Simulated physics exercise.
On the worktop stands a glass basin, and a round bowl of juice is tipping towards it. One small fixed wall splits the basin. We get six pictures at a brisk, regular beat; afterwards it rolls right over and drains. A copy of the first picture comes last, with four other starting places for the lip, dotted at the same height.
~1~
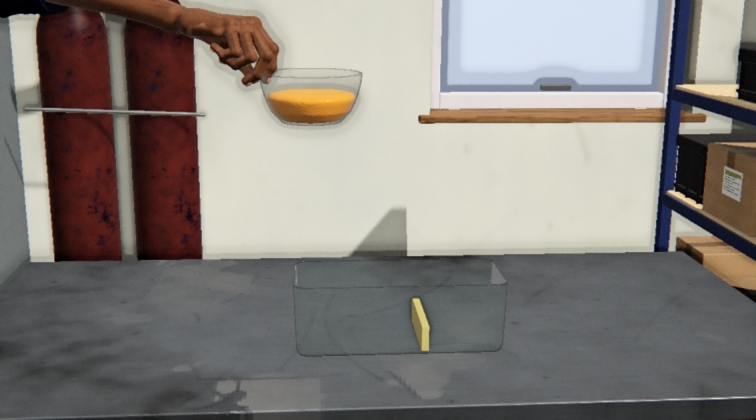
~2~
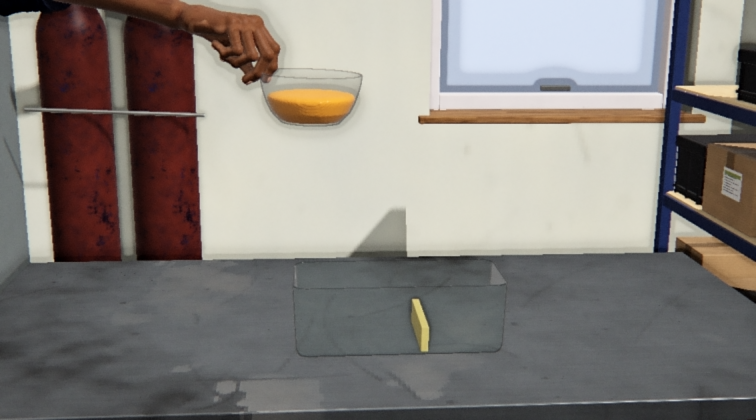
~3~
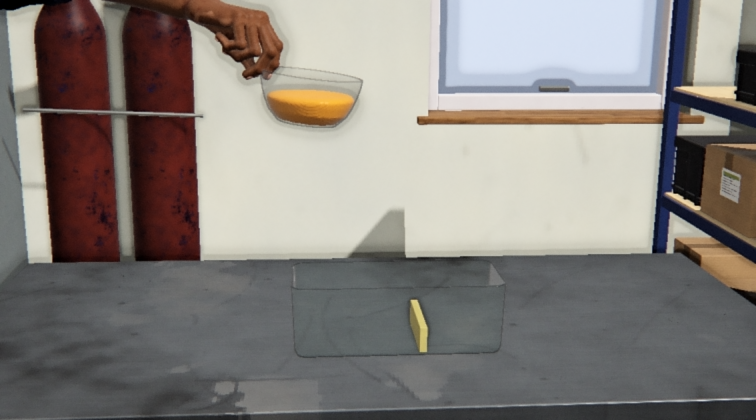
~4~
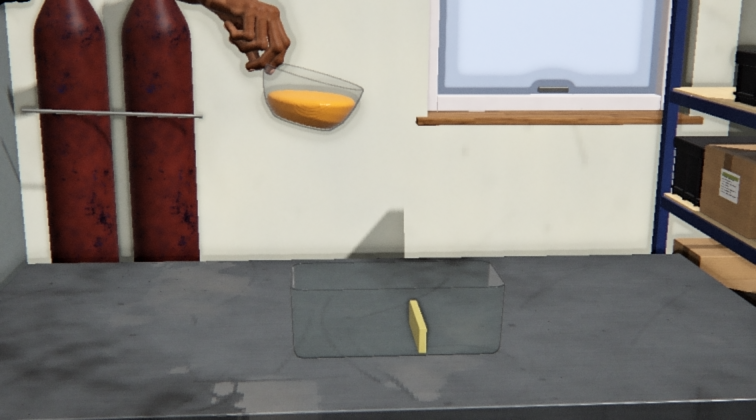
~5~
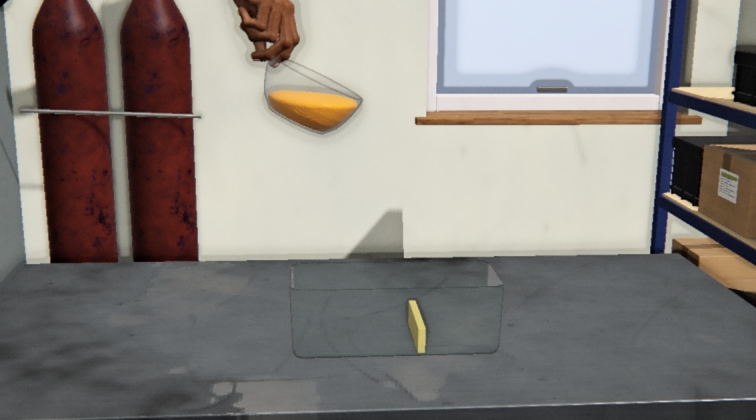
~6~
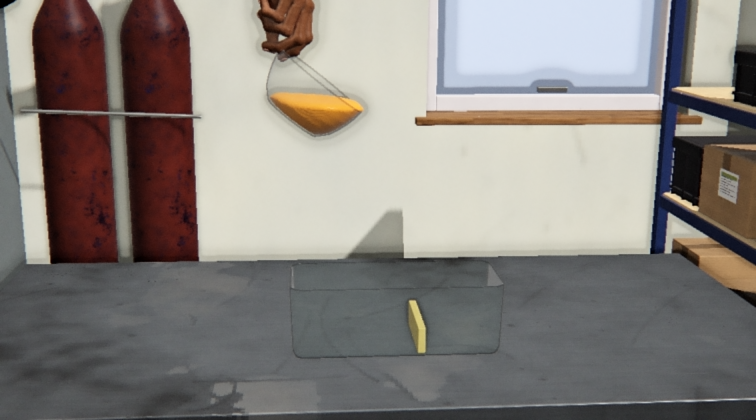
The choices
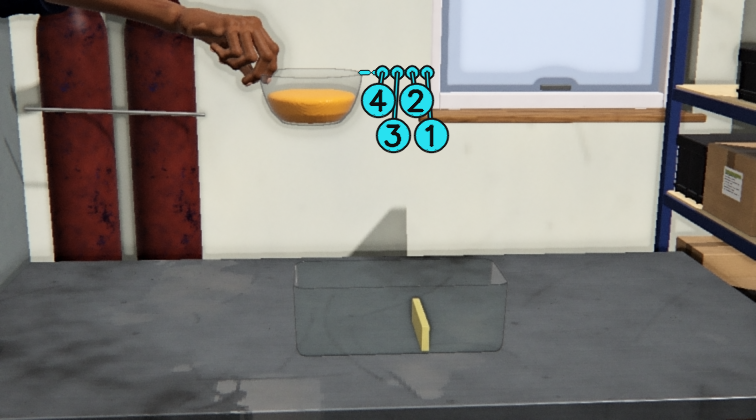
In a workshop, a hand tilting a glass bowl of orange juice rightward above a clear basin holding a yellow upright piece.
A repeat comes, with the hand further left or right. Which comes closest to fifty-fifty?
I would pick place 4.
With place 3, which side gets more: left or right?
More ends on the right.
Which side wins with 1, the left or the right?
The right side.
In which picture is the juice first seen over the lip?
Picture 6.
On the marked copy, 1 at (427, 72); 2 at (412, 72); 3 at (397, 72); 4 at (382, 72).
With 1, about 15 % ends left of the wall and 76 % right of it; 9 % is lost outside.
With 2, about 17 % ends left of the wall and 77 % right of it; 6 % is lost outside.
With 3, about 29 % ends left of the wall and 65 % right of it; 5 % is lost outside.
With 4, about 48 % ends left of the wall and 48 % right of it; 3 % is lost outside.
